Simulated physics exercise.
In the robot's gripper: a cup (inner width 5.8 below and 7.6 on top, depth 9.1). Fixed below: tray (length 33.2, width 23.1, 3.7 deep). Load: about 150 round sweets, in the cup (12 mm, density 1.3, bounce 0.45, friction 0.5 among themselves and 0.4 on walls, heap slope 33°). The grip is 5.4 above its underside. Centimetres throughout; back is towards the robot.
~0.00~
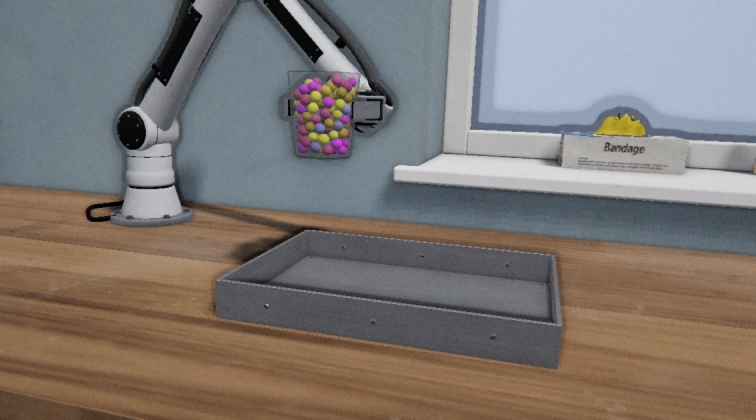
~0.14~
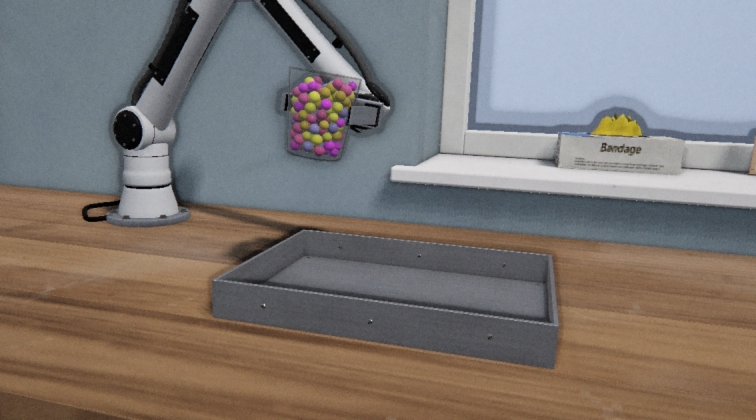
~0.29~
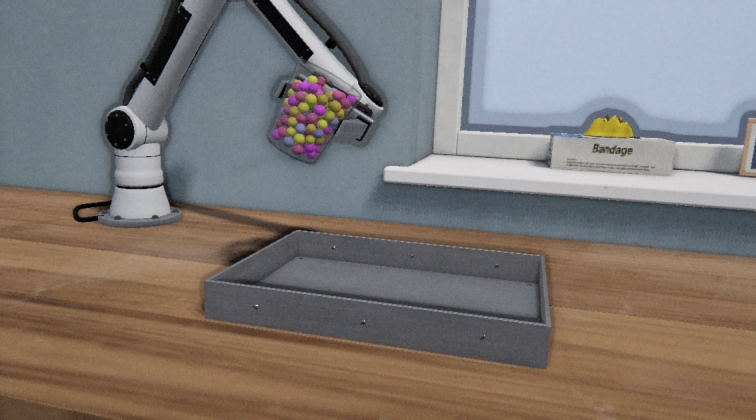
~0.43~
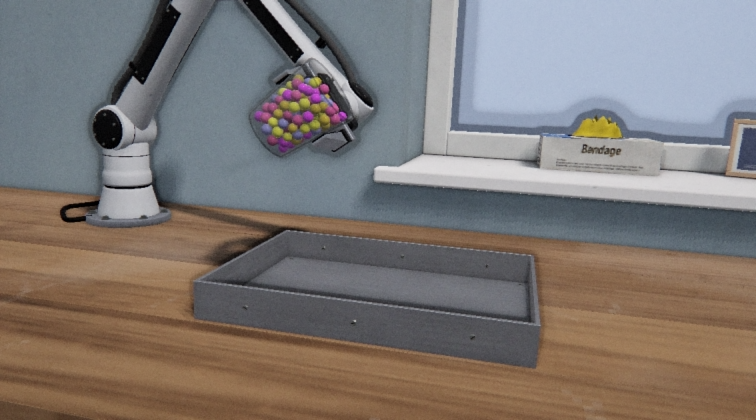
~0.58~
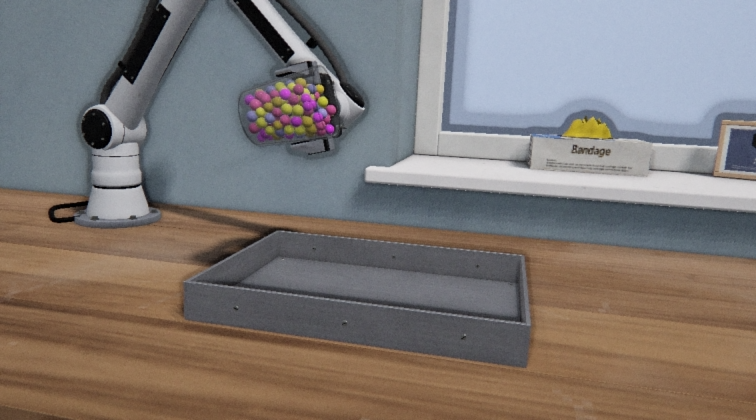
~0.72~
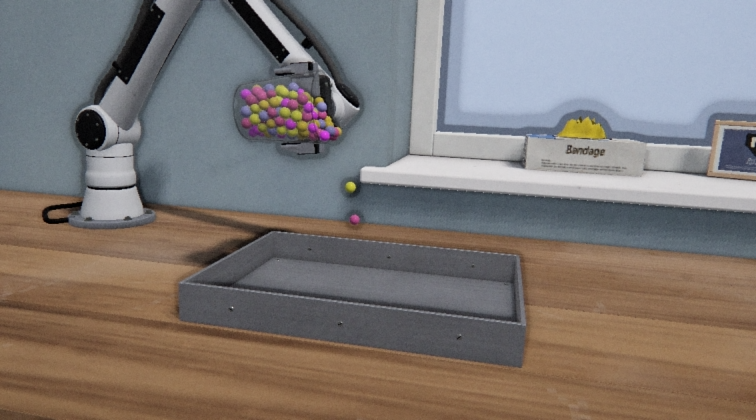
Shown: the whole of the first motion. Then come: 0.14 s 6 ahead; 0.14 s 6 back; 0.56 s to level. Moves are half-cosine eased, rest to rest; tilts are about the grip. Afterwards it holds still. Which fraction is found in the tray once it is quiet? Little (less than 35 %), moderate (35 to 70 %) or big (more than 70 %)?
In the tray the share is big, more than 70 %.
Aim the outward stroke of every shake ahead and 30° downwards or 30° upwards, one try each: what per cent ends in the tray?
Some 55 and 95 per cent.
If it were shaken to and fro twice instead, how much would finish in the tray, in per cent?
Then about 95 per cent.
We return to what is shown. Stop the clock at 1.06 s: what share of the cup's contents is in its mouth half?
About 85 per cent.
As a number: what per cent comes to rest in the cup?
About 20 per cent.
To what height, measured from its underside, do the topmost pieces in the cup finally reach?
Roughly 4.0 cm.
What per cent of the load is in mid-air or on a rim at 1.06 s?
About 24 per cent.
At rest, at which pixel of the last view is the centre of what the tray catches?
At about (453, 302).
After 1.06 s, tilted 82° forward, highest piece 21 above the table; 85 in the tray, 32 in the cup, 37 in flight or on a rim.
After 1.39 s, tilted 17° forward, highest piece 23 above the table; 124 in the tray, 29 in the cup, 1 on the table or floor.
After 1.76 s, level, highest piece 20 above the table; 124 in the tray, 29 in the cup, 1 on the table or floor.
After 2.81 s, level, highest piece 20 above the table; 124 in the tray, 29 in the cup, 1 on the table or floor.
In the end, 124 in the tray, 29 in the cup, 1 on the table or floor. That is 81 % in the tray.
